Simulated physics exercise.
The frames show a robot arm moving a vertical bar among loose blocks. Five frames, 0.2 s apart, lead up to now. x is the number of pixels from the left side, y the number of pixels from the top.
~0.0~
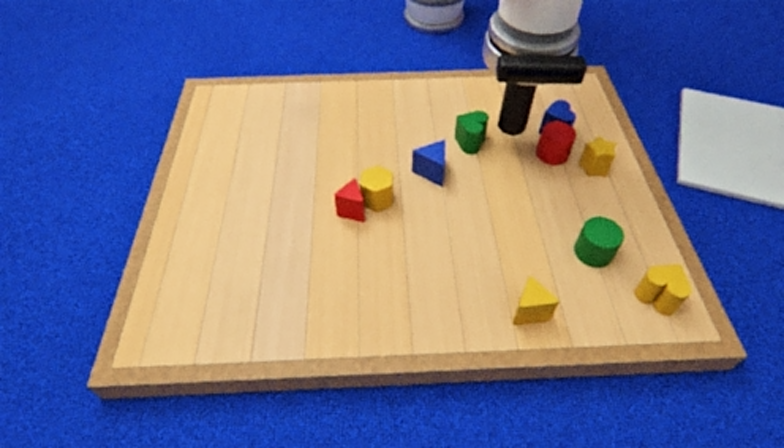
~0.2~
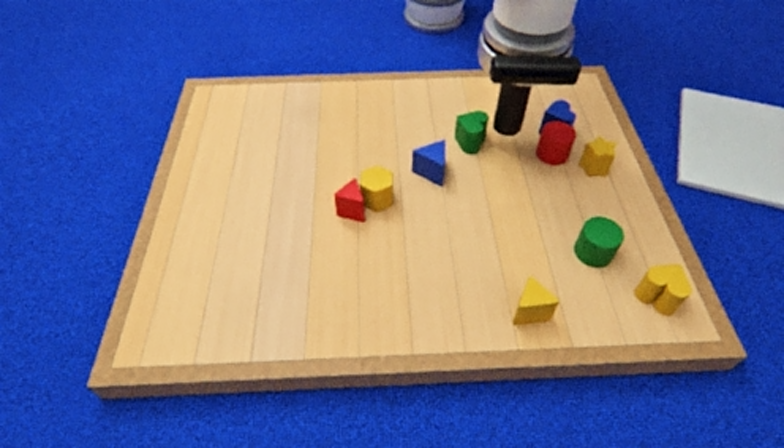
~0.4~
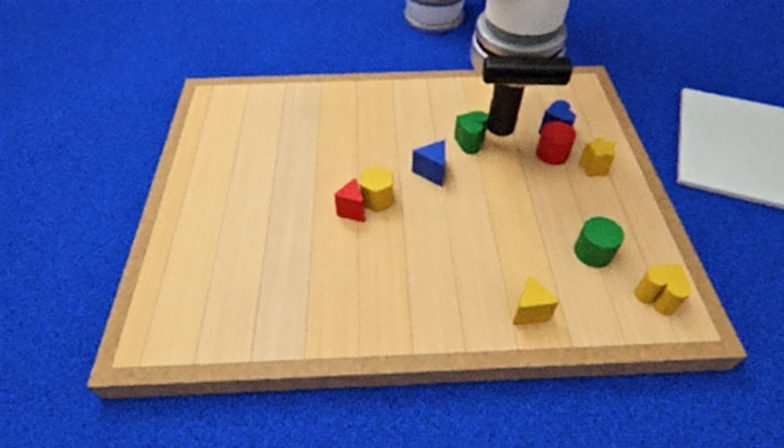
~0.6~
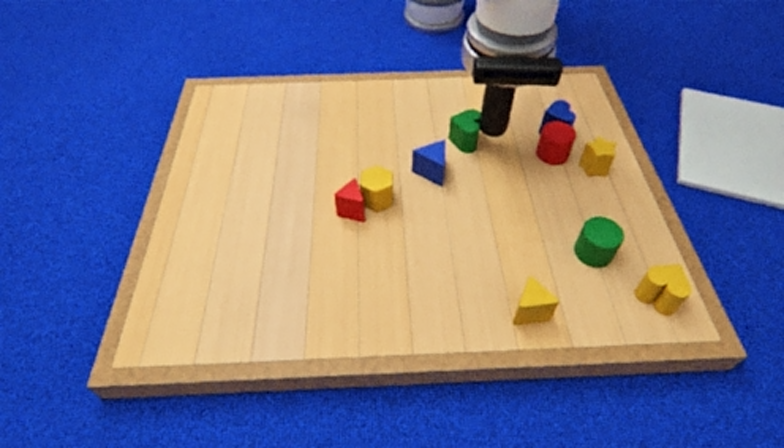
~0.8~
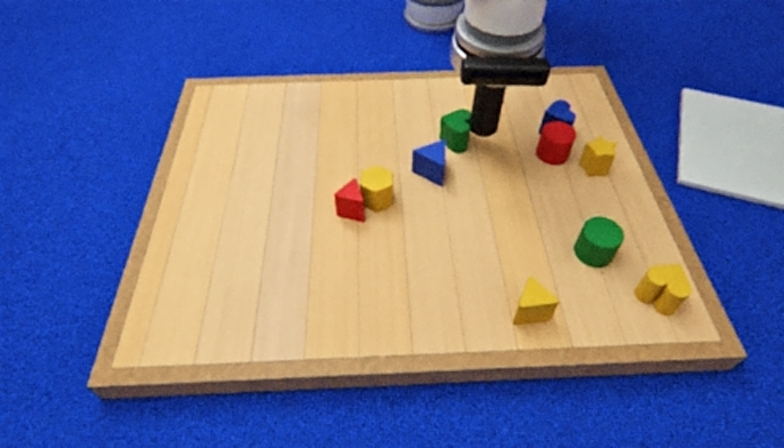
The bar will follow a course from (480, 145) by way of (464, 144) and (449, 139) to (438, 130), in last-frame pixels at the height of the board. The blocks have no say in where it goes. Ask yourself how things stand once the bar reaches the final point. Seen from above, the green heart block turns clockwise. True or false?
Answer: False.
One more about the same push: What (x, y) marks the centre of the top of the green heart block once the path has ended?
Near (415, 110).
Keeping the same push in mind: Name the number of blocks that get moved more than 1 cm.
I count one.
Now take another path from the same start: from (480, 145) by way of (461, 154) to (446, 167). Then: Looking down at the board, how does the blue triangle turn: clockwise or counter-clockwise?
Anticlockwise.
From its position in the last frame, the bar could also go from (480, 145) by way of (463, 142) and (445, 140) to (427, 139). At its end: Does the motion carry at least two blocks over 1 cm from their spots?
Answer: No.
The first path, step by step. Halfway along, bar at (457, 126); green heart block at (433, 117).
At the end, bar at (440, 113); blue triangle still; green heart block at (415, 110), turned 20° anticlockwise.
